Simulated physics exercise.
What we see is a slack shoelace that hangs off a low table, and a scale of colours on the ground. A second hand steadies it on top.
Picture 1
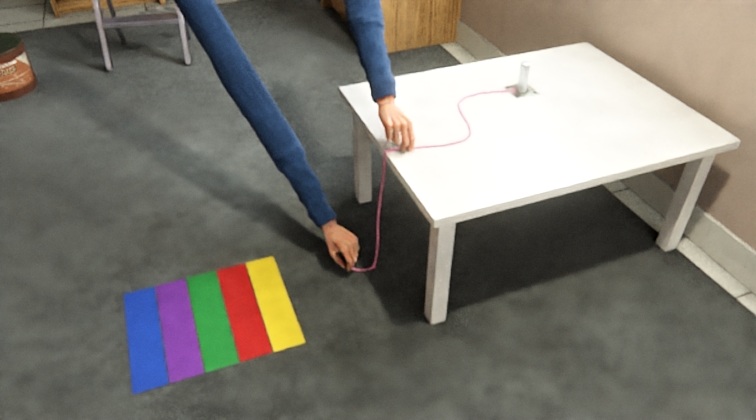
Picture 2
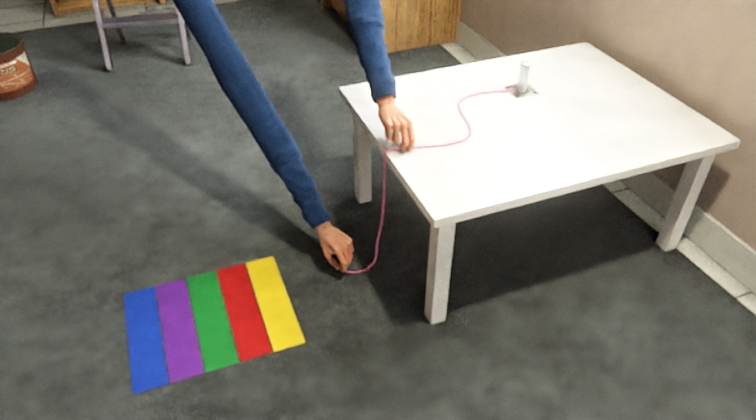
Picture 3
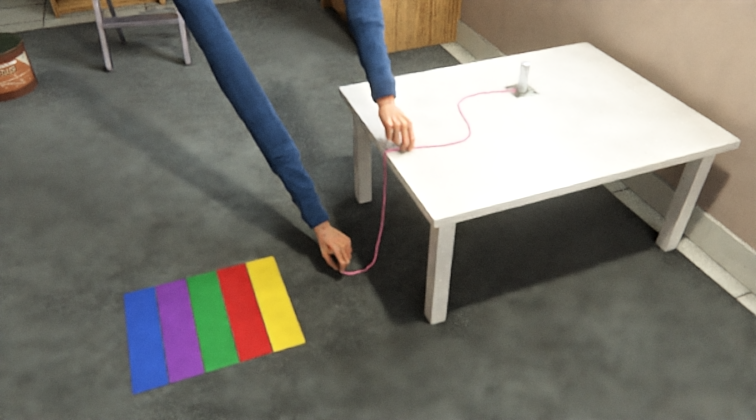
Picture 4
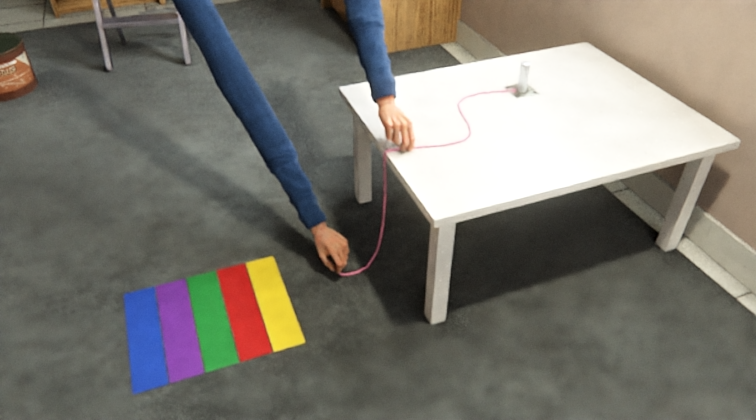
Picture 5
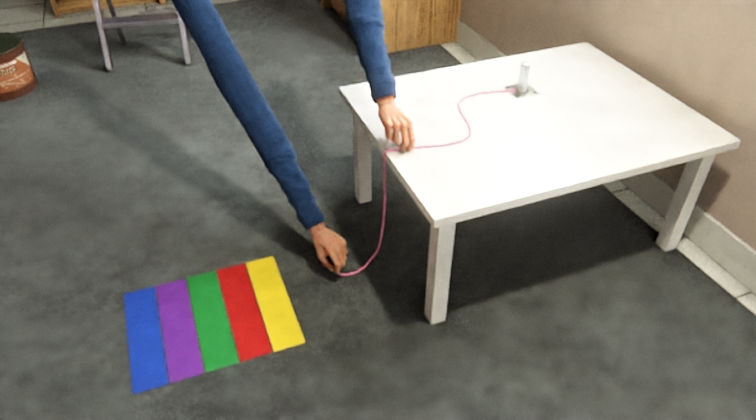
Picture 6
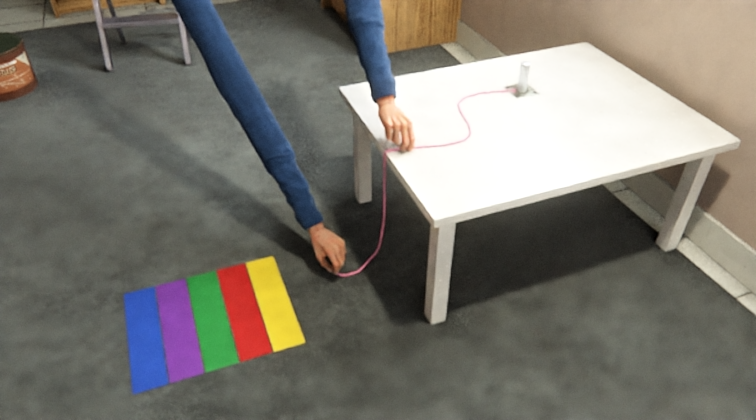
On a grey floor beside a low white table, someone in blue sleeves held a slack pink cord over the table's edge, and the lower hand shifted its end slightly left, toward some coloured stripes.
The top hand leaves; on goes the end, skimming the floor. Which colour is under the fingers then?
The green one.
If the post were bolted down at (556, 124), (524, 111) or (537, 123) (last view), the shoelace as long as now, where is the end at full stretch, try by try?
Near (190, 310), (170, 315) and (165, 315).
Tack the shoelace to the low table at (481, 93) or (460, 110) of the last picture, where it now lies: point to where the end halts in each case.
About (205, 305) and (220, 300).
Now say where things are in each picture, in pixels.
End (346, 267); yellow (284, 330); red (251, 339); green (218, 349); purple (184, 359); blue (148, 369), in the first picture.
End (341, 269); shoelace through (488, 93) (461, 112) (456, 143) (392, 150) (383, 206) (376, 254), in the second picture.
End (339, 269), in the third picture.
End (336, 270); shoelace through (488, 93) (461, 112) (456, 143) (392, 150) (384, 205) (376, 254), in the fourth picture.
End (335, 270), in the fifth picture.
End (333, 271); shoelace through (488, 93) (461, 112) (456, 143) (392, 150) (384, 205) (375, 254), in the sixth picture.
Early on, end near (250, 293); over red.
Midway, end near (220, 301); over green.
At the end of the slack, end near (203, 306); over green. It halts on the green strip.
